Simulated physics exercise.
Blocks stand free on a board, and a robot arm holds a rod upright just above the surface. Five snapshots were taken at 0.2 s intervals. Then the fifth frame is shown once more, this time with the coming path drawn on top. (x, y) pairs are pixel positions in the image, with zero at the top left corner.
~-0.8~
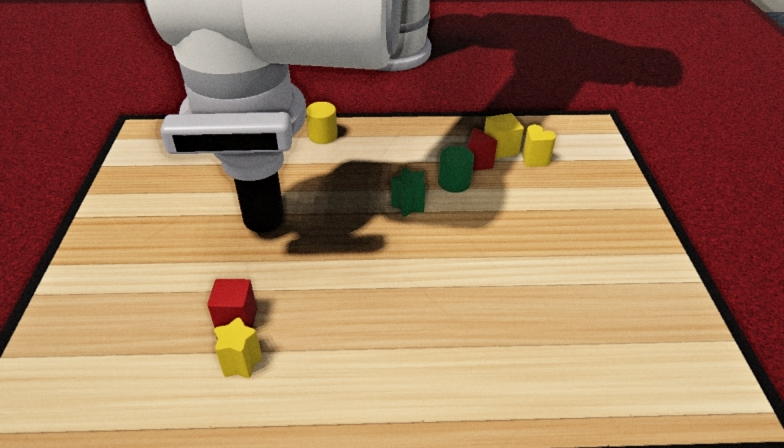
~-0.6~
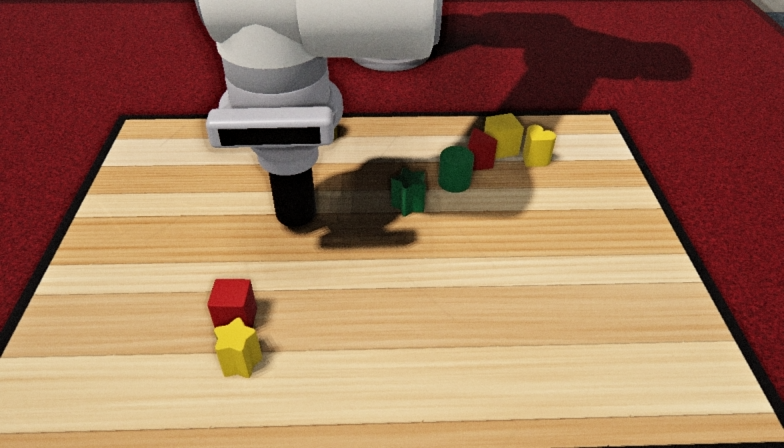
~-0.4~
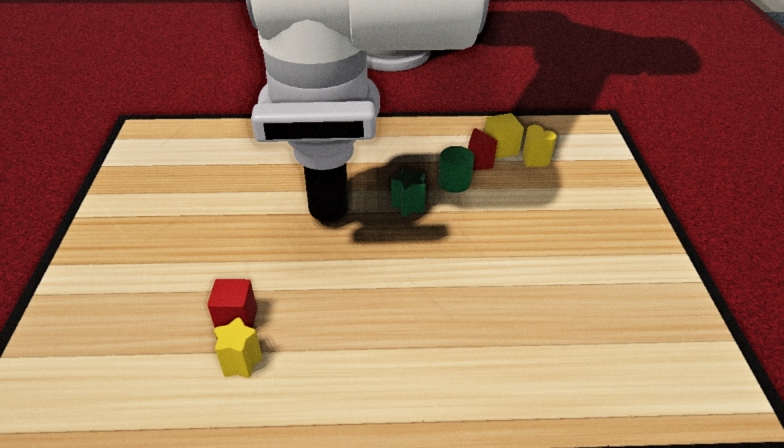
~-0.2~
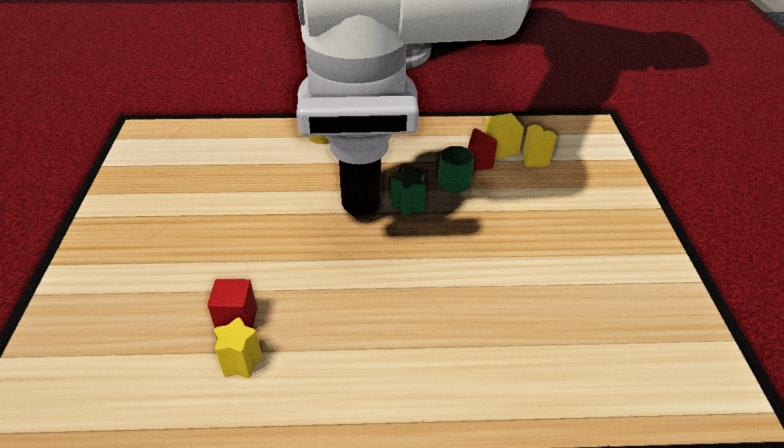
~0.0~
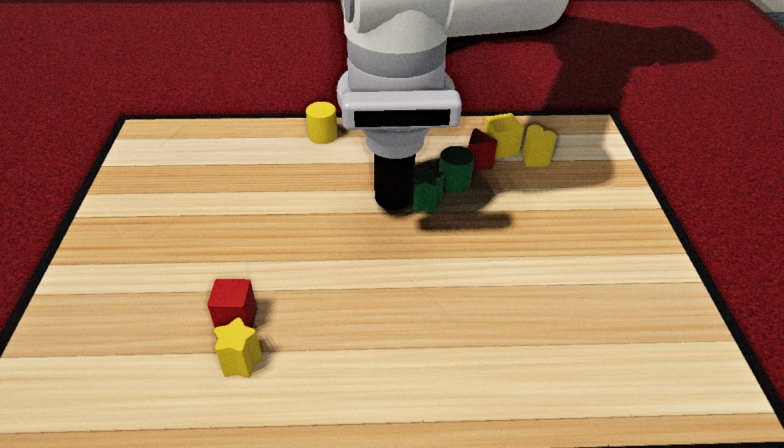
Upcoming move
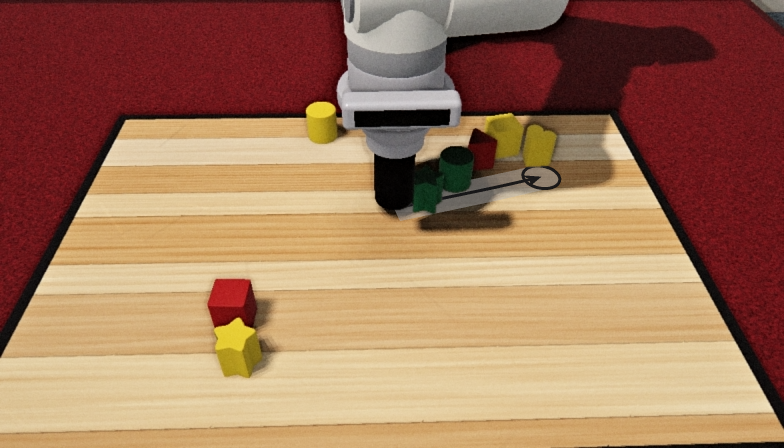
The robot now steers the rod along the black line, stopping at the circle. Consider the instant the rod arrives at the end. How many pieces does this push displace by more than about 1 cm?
When the path ends, I think you'll find three or more blocks out of place by more than 1 cm.
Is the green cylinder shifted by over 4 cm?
Yes - that is the case.
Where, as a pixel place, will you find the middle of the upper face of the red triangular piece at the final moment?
At the end it should sit near (481, 123).
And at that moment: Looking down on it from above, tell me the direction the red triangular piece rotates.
Viewed from above: Clockwise.
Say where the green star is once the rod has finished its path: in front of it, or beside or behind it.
It remains before the rod.
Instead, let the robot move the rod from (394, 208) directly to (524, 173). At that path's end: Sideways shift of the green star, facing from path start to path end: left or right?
Over to the right.
Path on the board, from (394, 208) to (541, 177).
The first path, step by step. One third of the way, rod at (447, 188); green star at (480, 166); green cylinder at (476, 146); red triangular piece at (484, 132), turned 30° clockwise.
Two thirds of the way, rod at (497, 178); green star at (531, 157); green cylinder at (488, 139); red triangular piece at (481, 123), turned 25° clockwise.
At the end, rod at (543, 168); green star at (578, 148); green cylinder at (489, 139); red triangular piece at (481, 123), turned 25° clockwise; yellow heart-shaped block in place.
